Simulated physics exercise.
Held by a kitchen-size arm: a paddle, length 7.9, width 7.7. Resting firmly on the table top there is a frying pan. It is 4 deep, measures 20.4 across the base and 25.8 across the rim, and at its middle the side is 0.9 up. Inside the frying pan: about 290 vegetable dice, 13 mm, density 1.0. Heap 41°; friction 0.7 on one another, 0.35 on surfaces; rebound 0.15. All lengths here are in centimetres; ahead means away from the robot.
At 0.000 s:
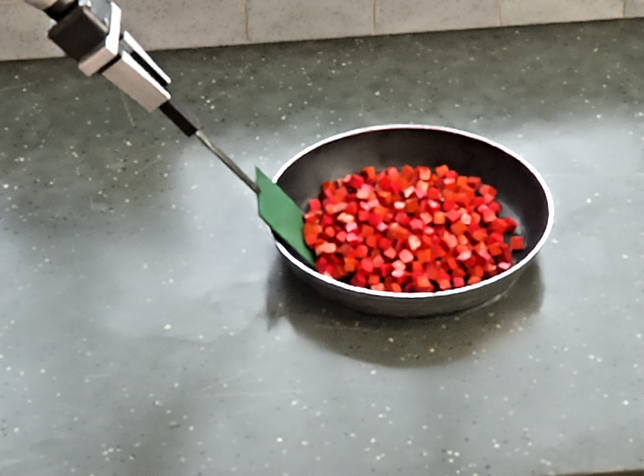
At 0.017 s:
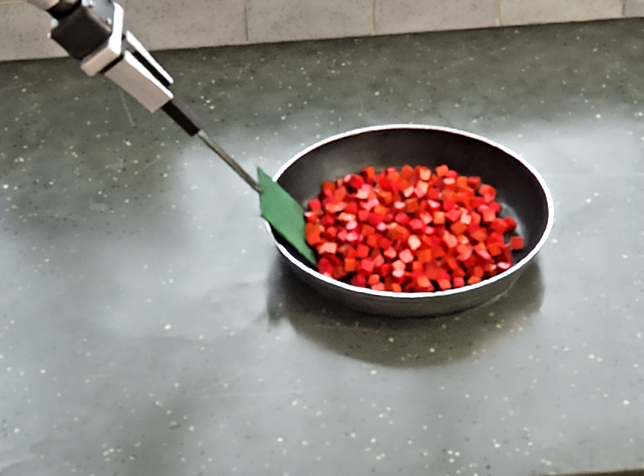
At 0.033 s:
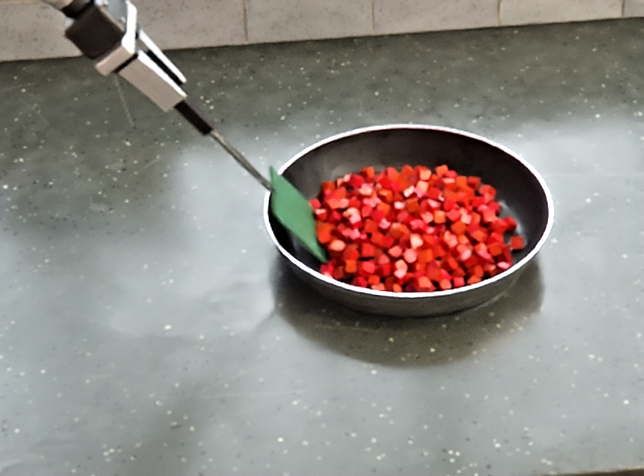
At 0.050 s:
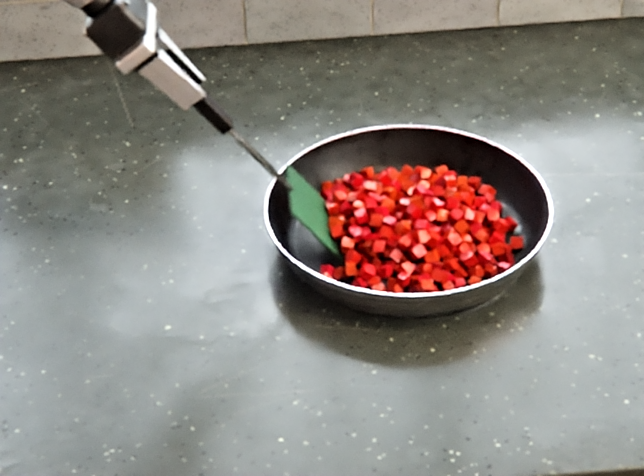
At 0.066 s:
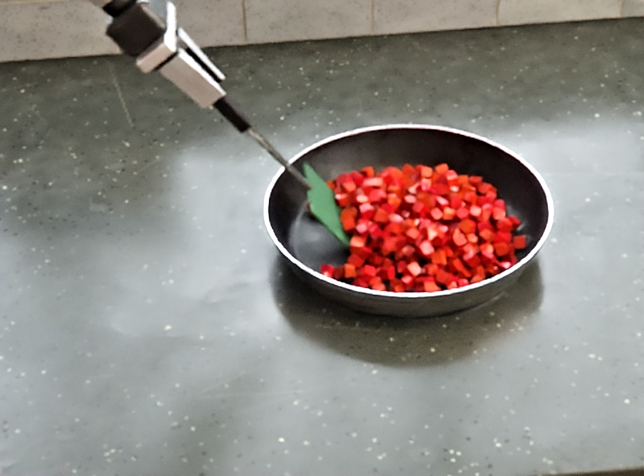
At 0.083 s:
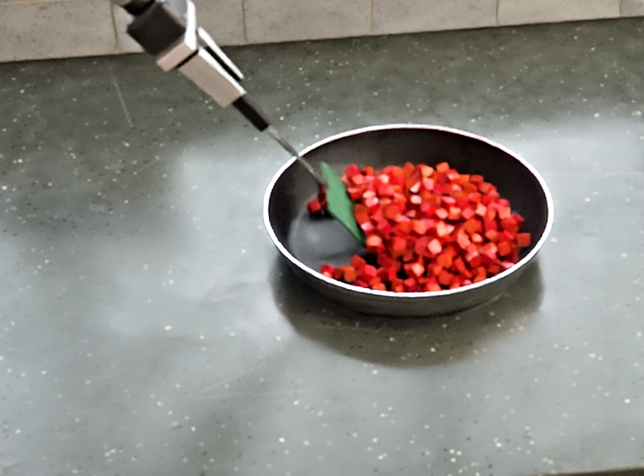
To begin with, a robot arm holds a green paddle at the left edge of a dark frying pan filled with red vegetable dice on a gray speckled table top. The paddle then moves right through the pan, pushing some dice slightly rightward and exposing bare pan behind it.
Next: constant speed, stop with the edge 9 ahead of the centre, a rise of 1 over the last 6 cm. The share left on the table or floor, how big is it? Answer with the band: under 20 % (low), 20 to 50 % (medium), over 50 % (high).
Medium, 20 to 50 %.
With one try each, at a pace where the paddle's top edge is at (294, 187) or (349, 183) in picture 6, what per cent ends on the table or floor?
Near 10 per cent in the first try and near 30 per cent in the second.
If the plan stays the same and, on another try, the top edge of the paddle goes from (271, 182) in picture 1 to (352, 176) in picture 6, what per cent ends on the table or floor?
I'd put it at roughly 30 per cent.
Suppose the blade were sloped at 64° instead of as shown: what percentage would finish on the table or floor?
It would come to roughly 25 percent.
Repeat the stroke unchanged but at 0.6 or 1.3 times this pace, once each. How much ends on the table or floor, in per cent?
Estimates, in order: 10 % and 30 %.
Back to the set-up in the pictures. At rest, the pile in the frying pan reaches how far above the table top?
Peak at rest, approximately 5.0 centimetres.
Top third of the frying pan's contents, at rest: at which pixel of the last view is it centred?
Approximately at pixel (503, 210).
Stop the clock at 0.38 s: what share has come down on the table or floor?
Roughly 20 per cent.
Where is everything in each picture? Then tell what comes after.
The first frame shows the paddle top edge at (257, 190), sloping 54°; upper third of the load around (412, 220), from x 310 to 515, top at y 170; 292 in the frying pan.
The second frame shows the paddle top edge at (259, 190), sloping 54°; upper third of the load around (412, 220), from x 310 to 515, top at y 170.
The third frame shows the paddle top edge at (272, 189), sloping 54°; upper third of the load around (405, 219), from x 315 to 515, top at y 170.
The fourth frame shows the paddle top edge at (289, 188), sloping 54°; upper third of the load around (407, 217), from x 315 to 515, top at y 170.
The fifth frame shows the paddle top edge at (307, 186), sloping 54°; upper third of the load around (410, 215), from x 315 to 520, top at y 170.
The sixth frame shows the paddle top edge at (325, 185), sloping 54°; upper third of the load around (413, 213), from x 315 to 525, top at y 170; 292 in the frying pan.
After 0.12 s, sloping 54°, highest piece 6 above the table; 292 in the frying pan.
After 0.16 s, sloping 54°, highest piece 7 above the table; 292 in the frying pan.
After 0.38 s, sloping 54°, highest piece 9 above the table; 211 in the frying pan, 61 on the table or floor, 20 on the blade or in flight.
After 1.43 s, sloping 54°, highest piece 5 above the table; 210 in the frying pan, 82 on the table or floor.
In the end, 210 in the frying pan, 82 on the table or floor. That is 28 % on the table or floor.
